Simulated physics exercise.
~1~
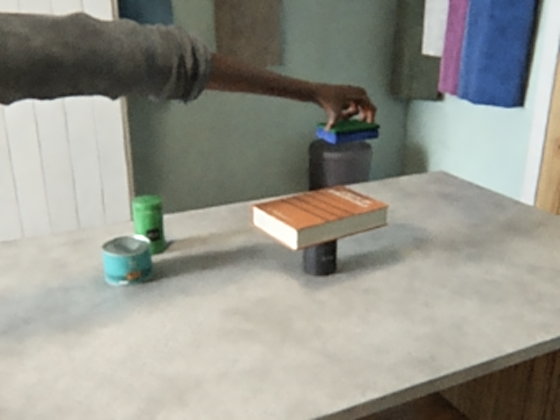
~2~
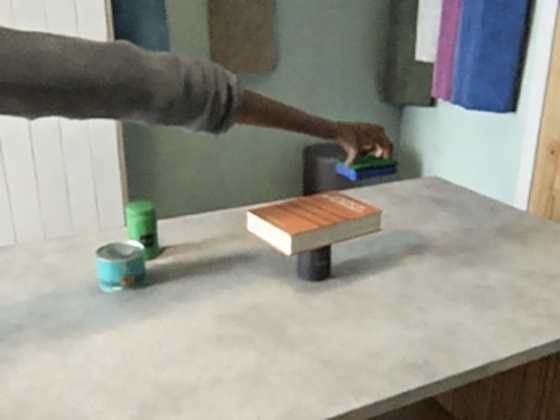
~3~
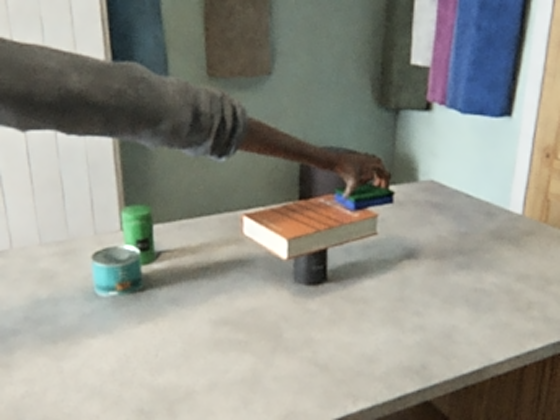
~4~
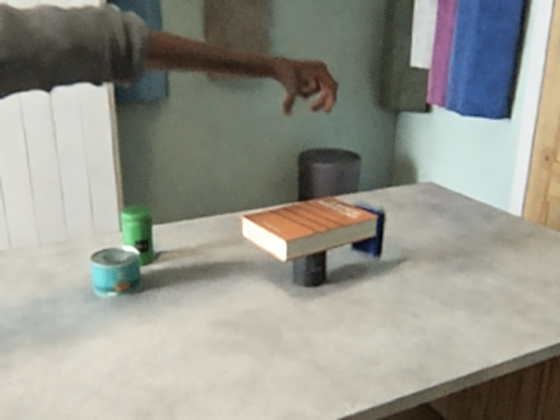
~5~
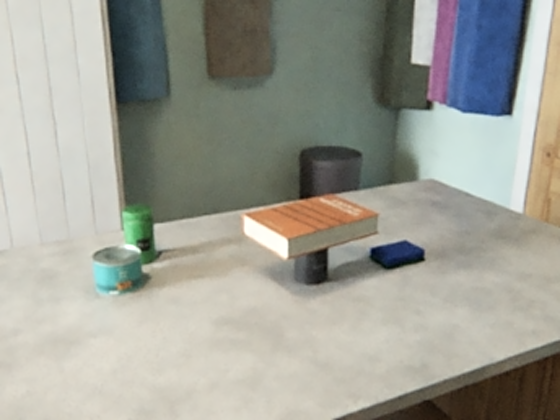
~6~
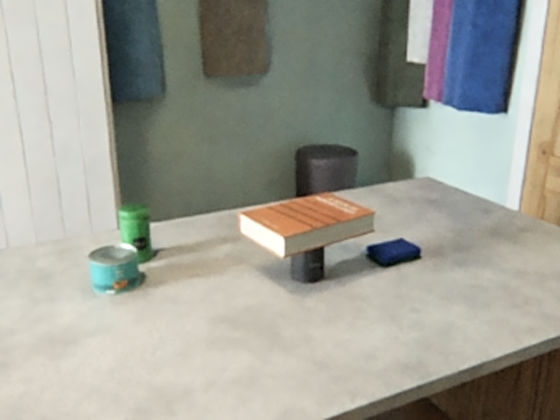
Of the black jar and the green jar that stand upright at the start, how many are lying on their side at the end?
None of them are, as both the black jar and the green jar are still standing upright at the end.
